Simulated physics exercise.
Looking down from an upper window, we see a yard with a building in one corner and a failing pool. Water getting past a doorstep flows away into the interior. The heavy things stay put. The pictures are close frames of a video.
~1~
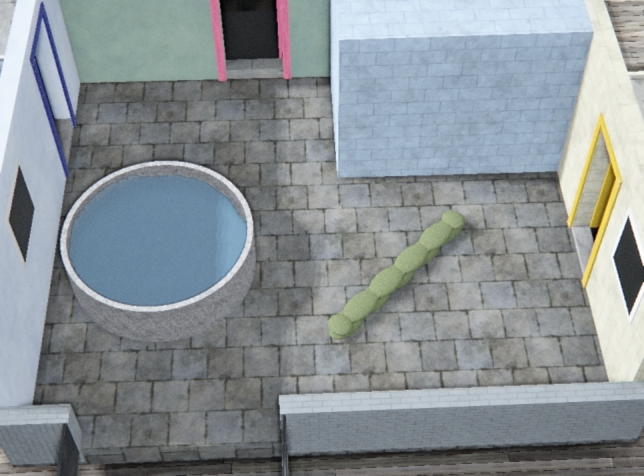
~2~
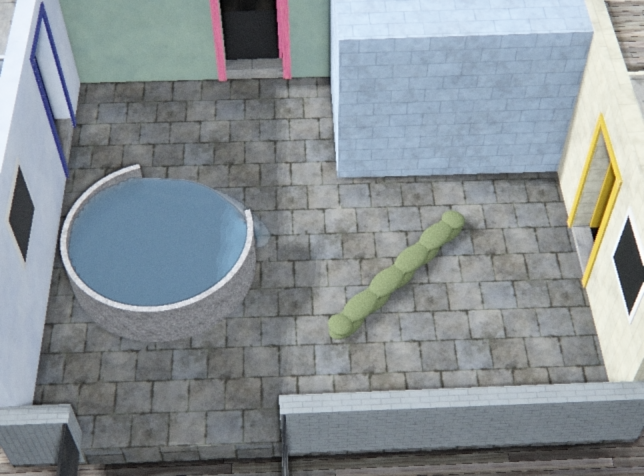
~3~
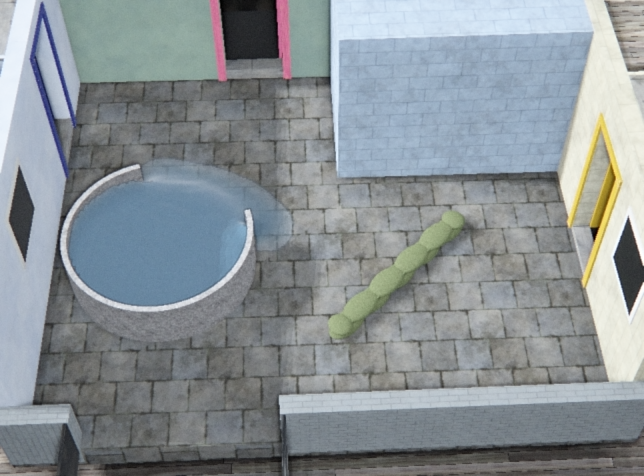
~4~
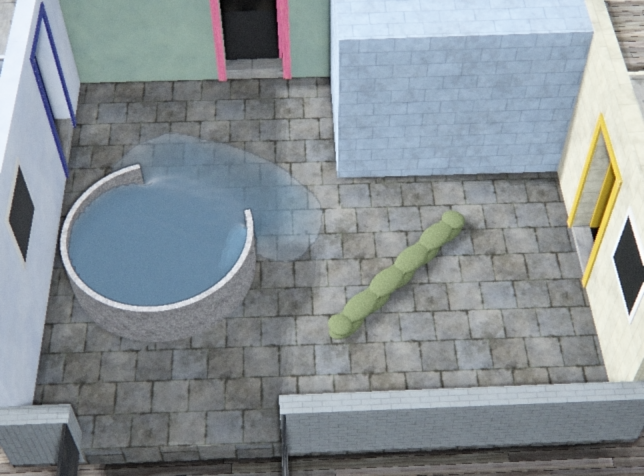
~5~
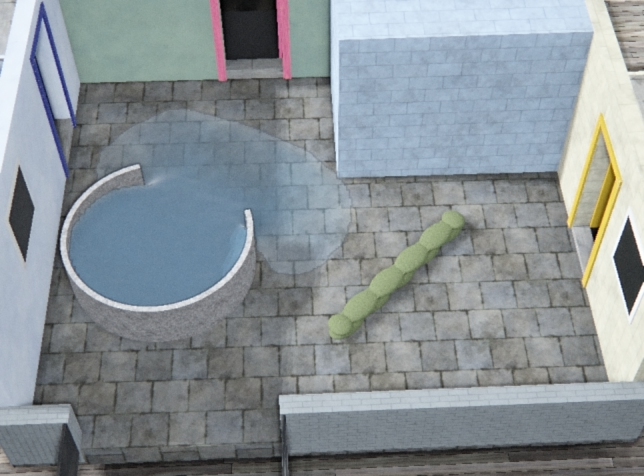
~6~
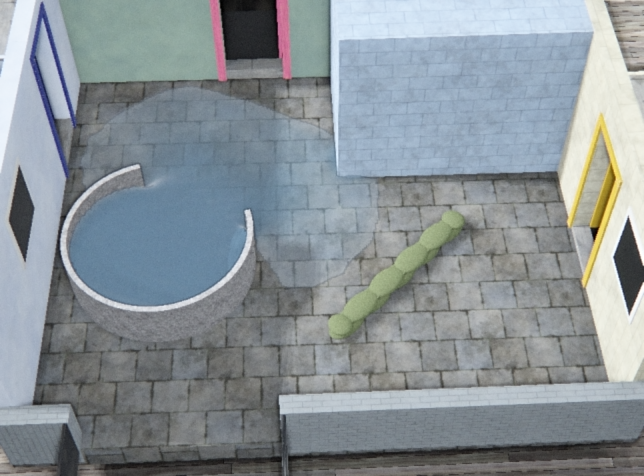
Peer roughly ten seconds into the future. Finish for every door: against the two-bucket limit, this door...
The pink door surpasses it; the blue door remains within it; the yellow door remains within it.
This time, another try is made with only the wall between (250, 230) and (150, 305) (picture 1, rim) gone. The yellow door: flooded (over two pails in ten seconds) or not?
Yellow: Exceeds it.
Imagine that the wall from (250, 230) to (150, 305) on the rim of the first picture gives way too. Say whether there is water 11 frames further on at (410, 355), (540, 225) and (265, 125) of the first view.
Taken one by one: Sodden, then unaffected, then unaffected.
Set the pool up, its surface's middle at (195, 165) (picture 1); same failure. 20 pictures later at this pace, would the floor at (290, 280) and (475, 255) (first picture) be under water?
In the order asked: Waterlogged, then unreached.
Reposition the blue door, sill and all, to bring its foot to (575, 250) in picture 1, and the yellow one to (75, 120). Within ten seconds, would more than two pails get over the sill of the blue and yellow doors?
Result - blue: Remains beneath it; yellow: Goes past the limit.
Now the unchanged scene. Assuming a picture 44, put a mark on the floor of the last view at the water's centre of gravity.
It is near (229, 197).
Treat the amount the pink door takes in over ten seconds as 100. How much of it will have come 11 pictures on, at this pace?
My estimate is close to 30 per cent.
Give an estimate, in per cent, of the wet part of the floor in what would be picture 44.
Some 75 per cent.
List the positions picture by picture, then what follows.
The round tank at (158, 236) is whole and still, in the first picture.
The front is at (263, 241), out from the gap on the round tank's far side, in the second picture.
The front is at (284, 237), out from the gap on the round tank's far side, in the third picture.
The front is at (314, 230), out from the gap on the round tank's far side, in the fourth picture.
The front is at (167, 114), out from the gap on the round tank's far side, in the fifth picture.
Water pours out on the round tank's far side and has run to (165, 95), in the sixth picture.
A moment on, water covers 35 % of the floor; the pink door wet at the sill, nothing in, the blue door wet at the sill, nothing in, the yellow door not reached.
Next, water covers 35 % of the floor; the pink door over two buckets in, the blue door wet at the sill, nothing in, the yellow door not reached.
Then, water covers 45 % of the floor; the pink door far over two buckets in, the blue door wet at the sill, nothing in, the yellow door wet at the sill, nothing in.
Later, water covers 75 % of the floor; the pink door far over two buckets in, the blue door wet at the sill, nothing in, the yellow door wet at the sill, nothing in.
In the end, water covers 90 % of the floor; the pink door far over two buckets in, the blue door wet at the sill, nothing in, the yellow door under two buckets in.
